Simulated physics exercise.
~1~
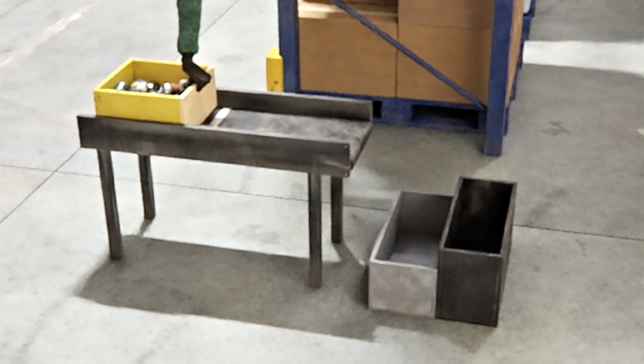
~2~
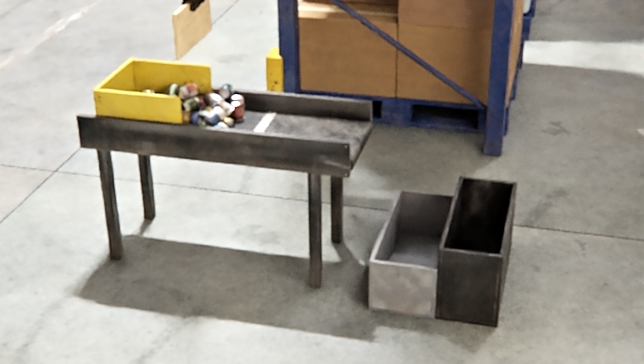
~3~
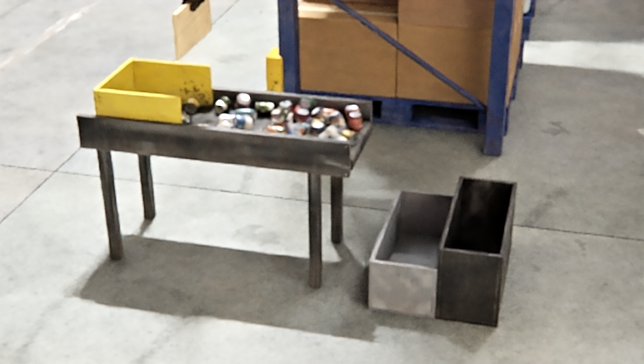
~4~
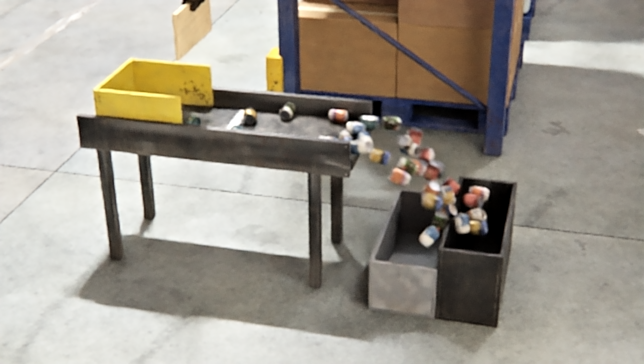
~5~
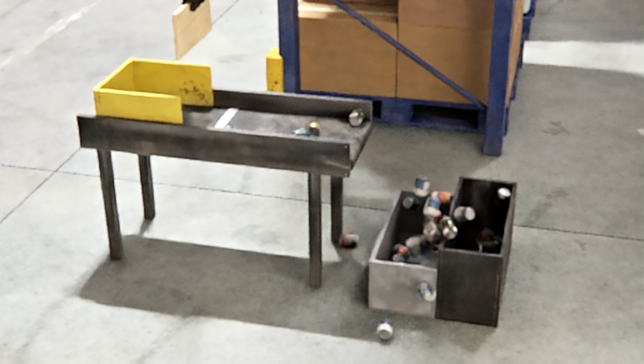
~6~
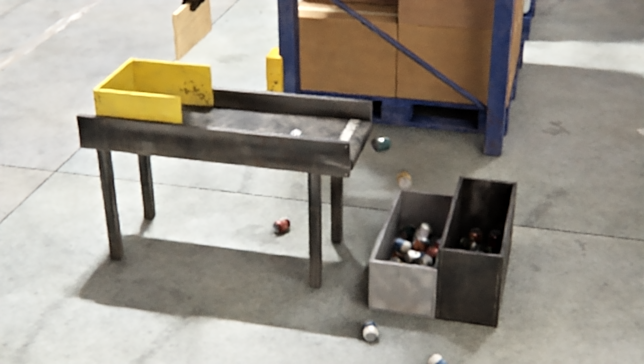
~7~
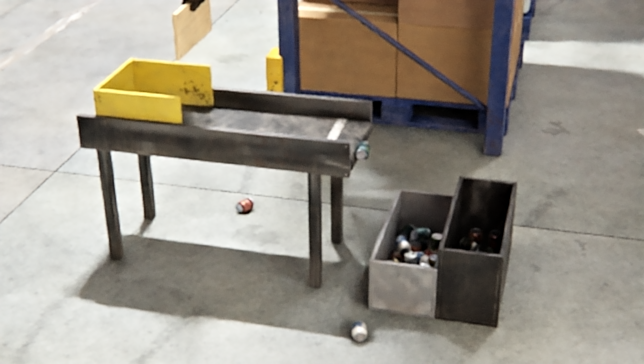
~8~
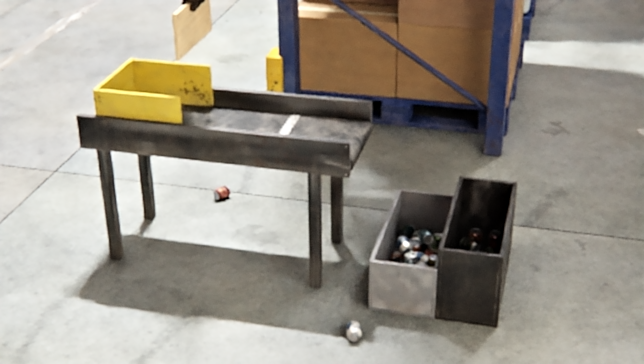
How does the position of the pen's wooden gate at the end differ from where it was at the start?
At the start the gate closes off the right end of the yellow pen on the belt. At the end it hangs raised above the pen, leaving that end open.
